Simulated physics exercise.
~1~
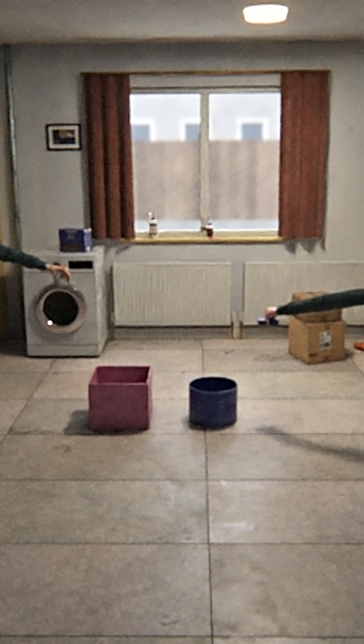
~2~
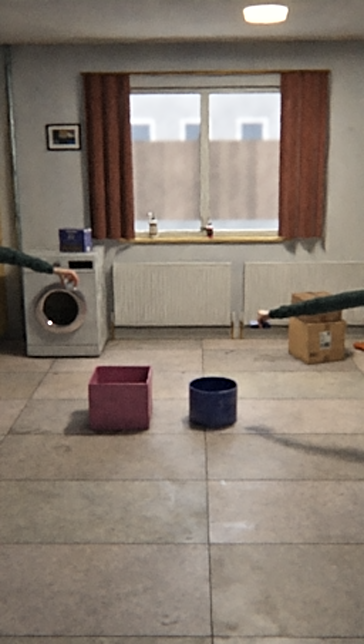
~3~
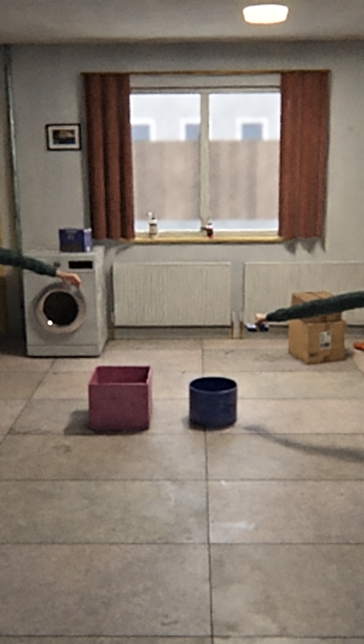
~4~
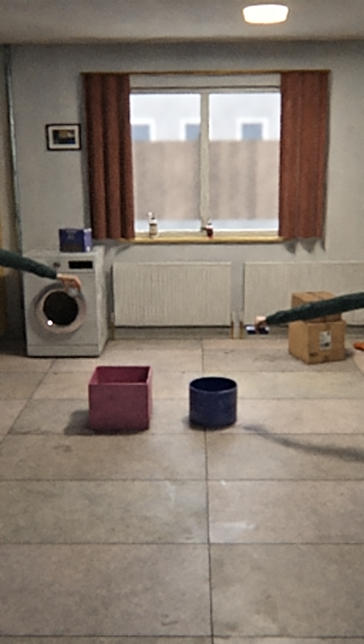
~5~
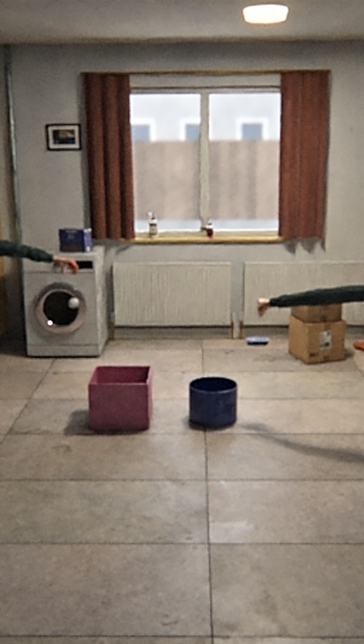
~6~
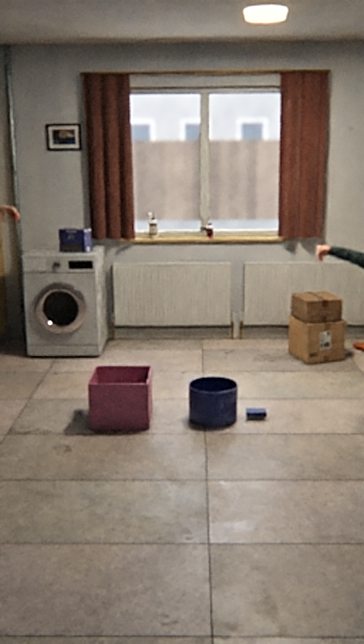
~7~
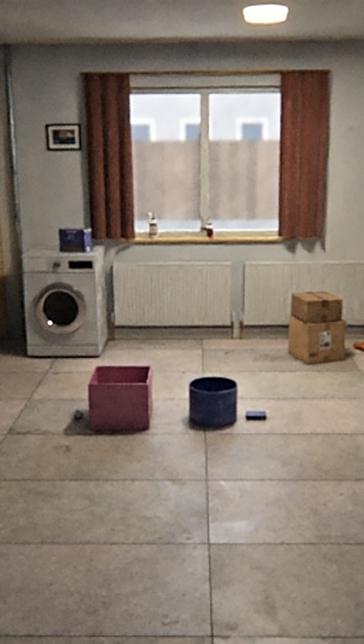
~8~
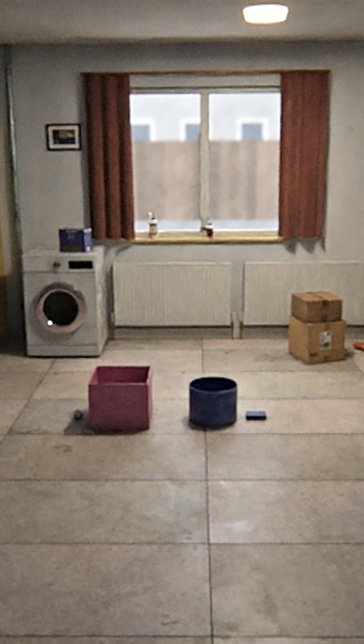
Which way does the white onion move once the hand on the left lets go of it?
The white onion moves down, dropping to the floor beside the pink crate.
